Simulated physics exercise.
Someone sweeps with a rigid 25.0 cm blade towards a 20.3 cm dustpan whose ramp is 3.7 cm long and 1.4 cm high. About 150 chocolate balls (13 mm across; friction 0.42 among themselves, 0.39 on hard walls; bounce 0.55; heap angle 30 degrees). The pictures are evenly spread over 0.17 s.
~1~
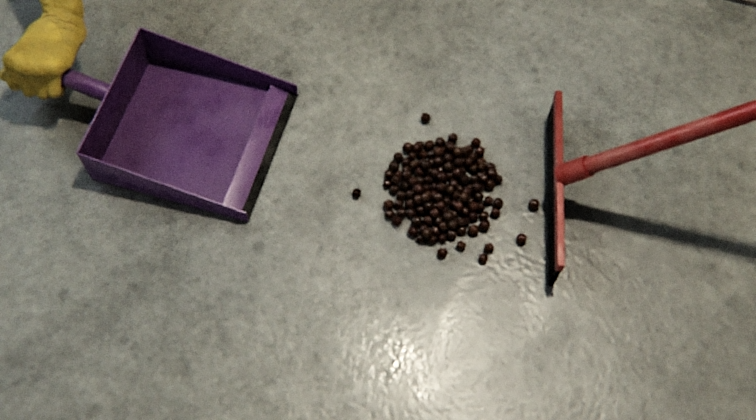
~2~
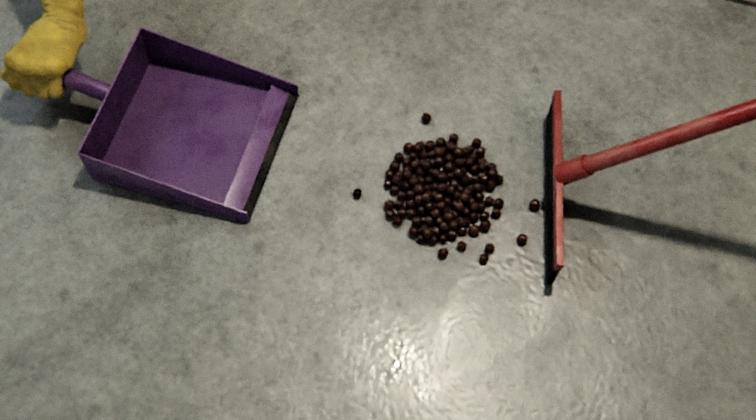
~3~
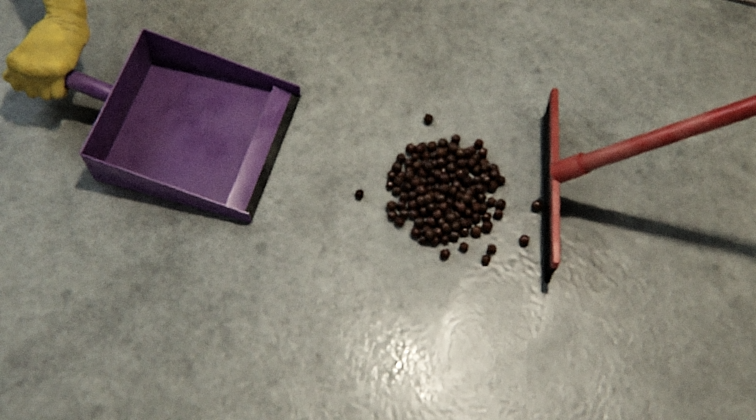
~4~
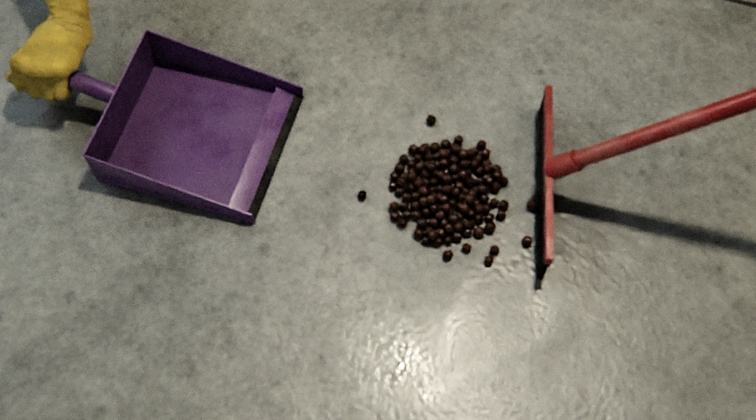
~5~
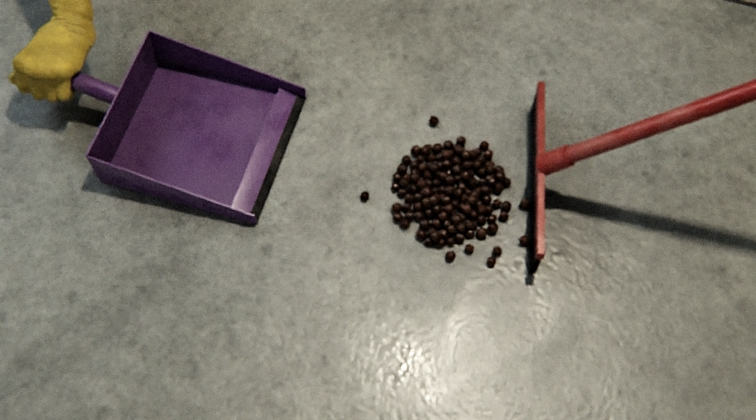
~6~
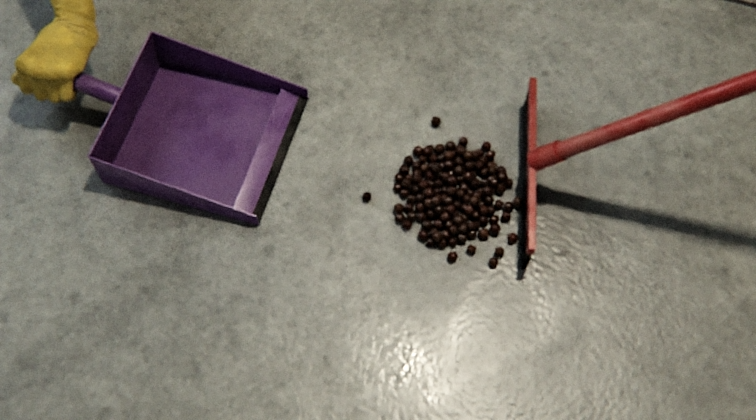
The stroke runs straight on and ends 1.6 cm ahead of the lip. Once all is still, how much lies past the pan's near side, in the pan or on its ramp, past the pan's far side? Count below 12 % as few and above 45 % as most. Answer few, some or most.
Near side: Few, pan: Few, far side: Some.
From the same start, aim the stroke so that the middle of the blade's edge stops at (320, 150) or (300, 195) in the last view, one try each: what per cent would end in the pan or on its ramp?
About 25 and 25 per cent.
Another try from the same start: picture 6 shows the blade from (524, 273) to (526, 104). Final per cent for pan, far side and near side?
Pan 30, far 10, near 30.
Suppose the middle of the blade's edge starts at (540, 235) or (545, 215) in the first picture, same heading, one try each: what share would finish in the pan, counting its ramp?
Some 10 and 10 per cent.
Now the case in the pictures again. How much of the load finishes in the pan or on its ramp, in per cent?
Some 5 per cent.
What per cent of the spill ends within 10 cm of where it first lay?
About 20 per cent.
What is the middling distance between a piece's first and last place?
Roughly 18 cm.
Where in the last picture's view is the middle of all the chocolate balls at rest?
Around (308, 163).
Then, 0.30 s after the last picture, middle of the blade 19 cm from the lip; 0 % over the lip, far side 5 %, near side 0 %.
Then, 0.50 s after the last picture, middle of the blade 10 cm from the lip; 0 % over the lip, far side 15 %, near side 5 %.
Then, 0.82 s after the last picture, middle of the blade 4 cm from the lip; 5 % over the lip, far side 20 %, near side 5 %.
In the end, near side 5 %, pan 5 %, far side 20 %, in front of the lip or behind the blade 75 %.
